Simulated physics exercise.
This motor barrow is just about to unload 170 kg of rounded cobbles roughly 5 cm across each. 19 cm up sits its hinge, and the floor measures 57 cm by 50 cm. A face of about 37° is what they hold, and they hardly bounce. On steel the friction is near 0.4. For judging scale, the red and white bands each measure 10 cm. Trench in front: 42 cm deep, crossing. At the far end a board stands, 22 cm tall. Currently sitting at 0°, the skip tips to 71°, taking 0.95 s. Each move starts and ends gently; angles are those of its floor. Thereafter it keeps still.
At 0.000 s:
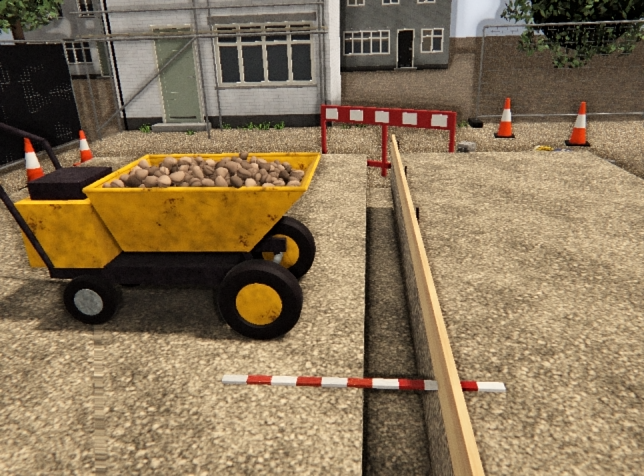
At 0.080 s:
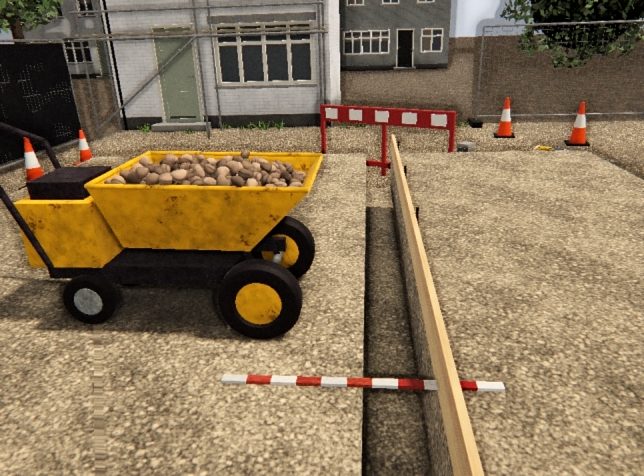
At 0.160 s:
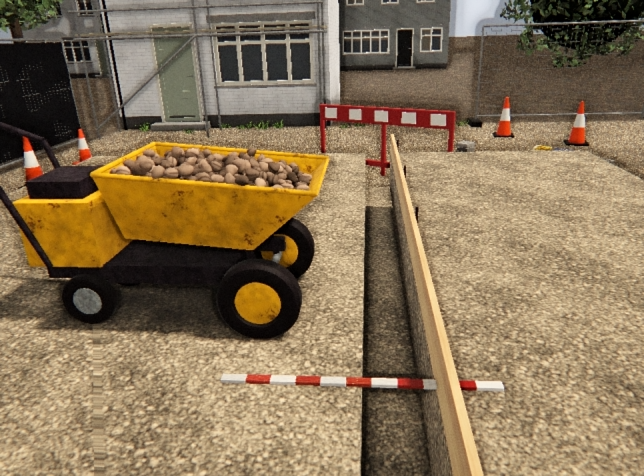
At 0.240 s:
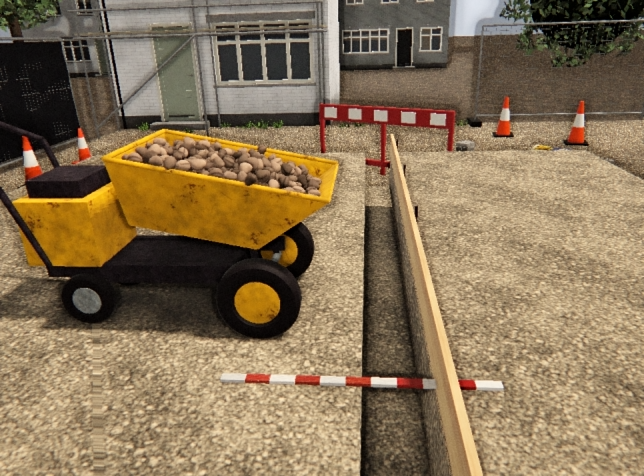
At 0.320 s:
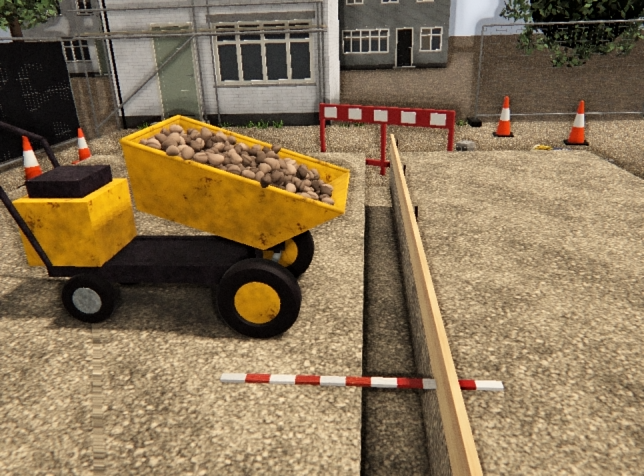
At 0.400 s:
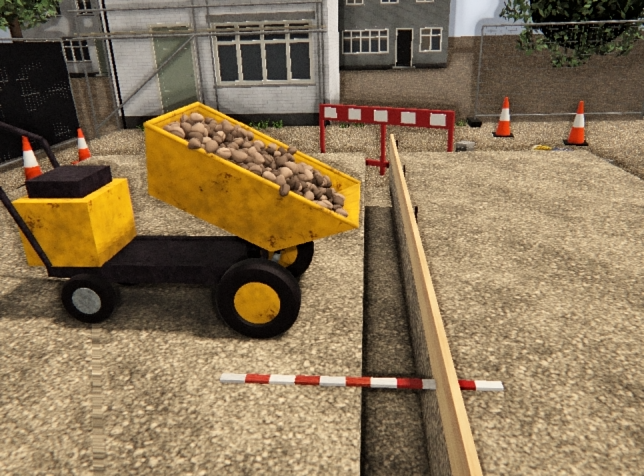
Yellow motor barrow's skip full of rounded cobbles tilting steadily towards a trench on the right, the stones shifting towards its lip.
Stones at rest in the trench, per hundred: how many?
Approx. 77 %.
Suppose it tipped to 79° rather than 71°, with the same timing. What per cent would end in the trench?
Roughly 85 percent.
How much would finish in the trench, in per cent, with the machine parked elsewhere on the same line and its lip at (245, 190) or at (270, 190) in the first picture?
About 95 per cent from the first spot, about 100 from the second.
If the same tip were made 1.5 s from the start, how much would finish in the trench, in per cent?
Estimate: About 80 %.
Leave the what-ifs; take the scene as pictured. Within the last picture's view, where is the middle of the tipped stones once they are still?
Resting centre: About (400, 353).
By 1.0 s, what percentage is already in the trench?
At that moment: Approx. 25 %.
After 0.7 s the floor is at 60°; 100 % in the skip; the foremost stones are at (390, 254).
After 1.0 s the floor is at 71°; 65 % in the skip, 25 % in the trench, 10 % past the trench; the foremost stones are at (487, 294).
After 1.4 s the floor is at 71°; 32 % in the skip, 46 % in the trench, 22 % past the trench; the foremost stones are at (603, 307).
After 3.3 s the floor is at 71°; 0 % in the skip, 77 % in the trench, 23 % past the trench; the foremost stones are past the picture's edge.
